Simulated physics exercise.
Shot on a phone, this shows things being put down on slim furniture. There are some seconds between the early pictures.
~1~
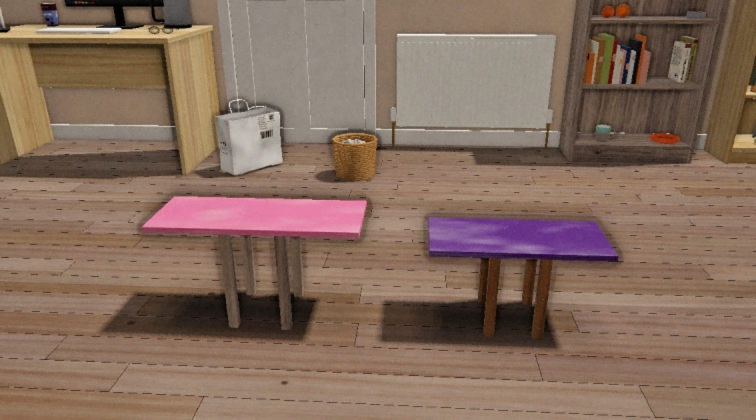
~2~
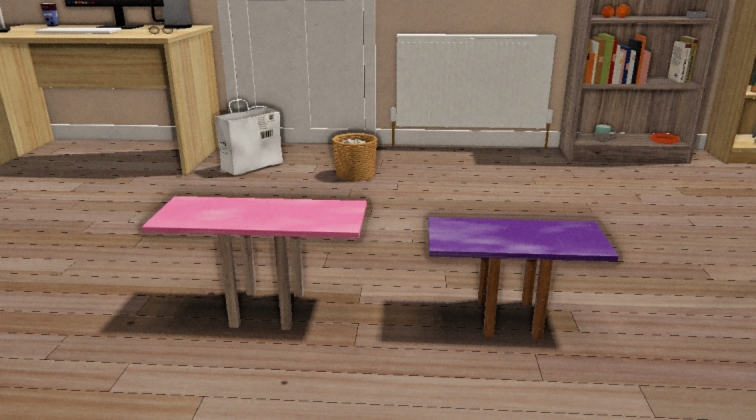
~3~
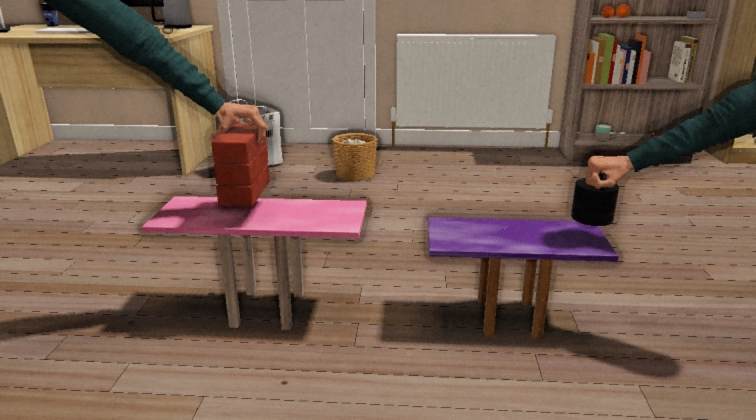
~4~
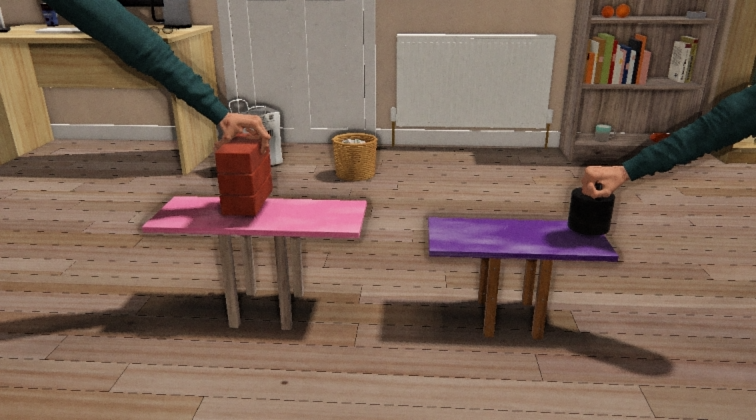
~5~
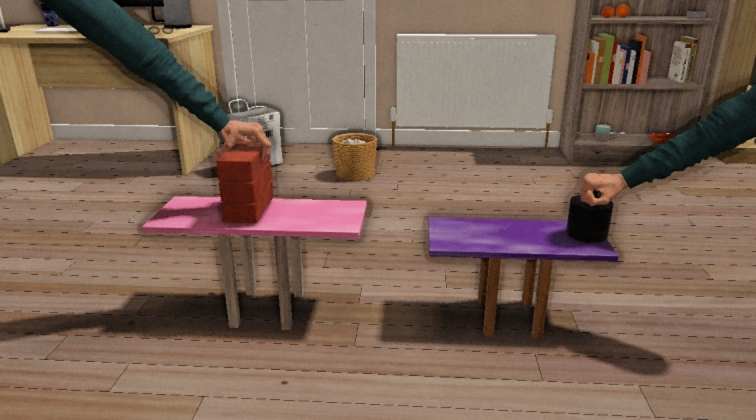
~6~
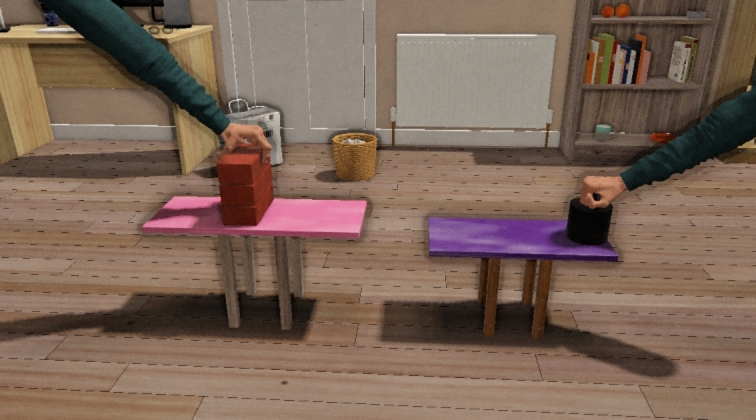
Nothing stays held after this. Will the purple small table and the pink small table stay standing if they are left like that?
Here is how it goes: The purple small table topples; the pink small table stays standing.
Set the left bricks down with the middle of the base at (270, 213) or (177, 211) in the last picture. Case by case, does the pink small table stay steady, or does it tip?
So the pink small table stays standing first and tips over after that.
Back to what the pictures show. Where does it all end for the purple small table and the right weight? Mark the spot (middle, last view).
The purple small table around (640, 259); the right weight around (735, 312).
Then, 0.50 s after the last picture, purple small table tipped 37° from how it was near (577, 241); pink small table at rest near (260, 216).
At rest, the purple small table goes over, near (640, 259); the pink small table keeps steady, near (260, 216).
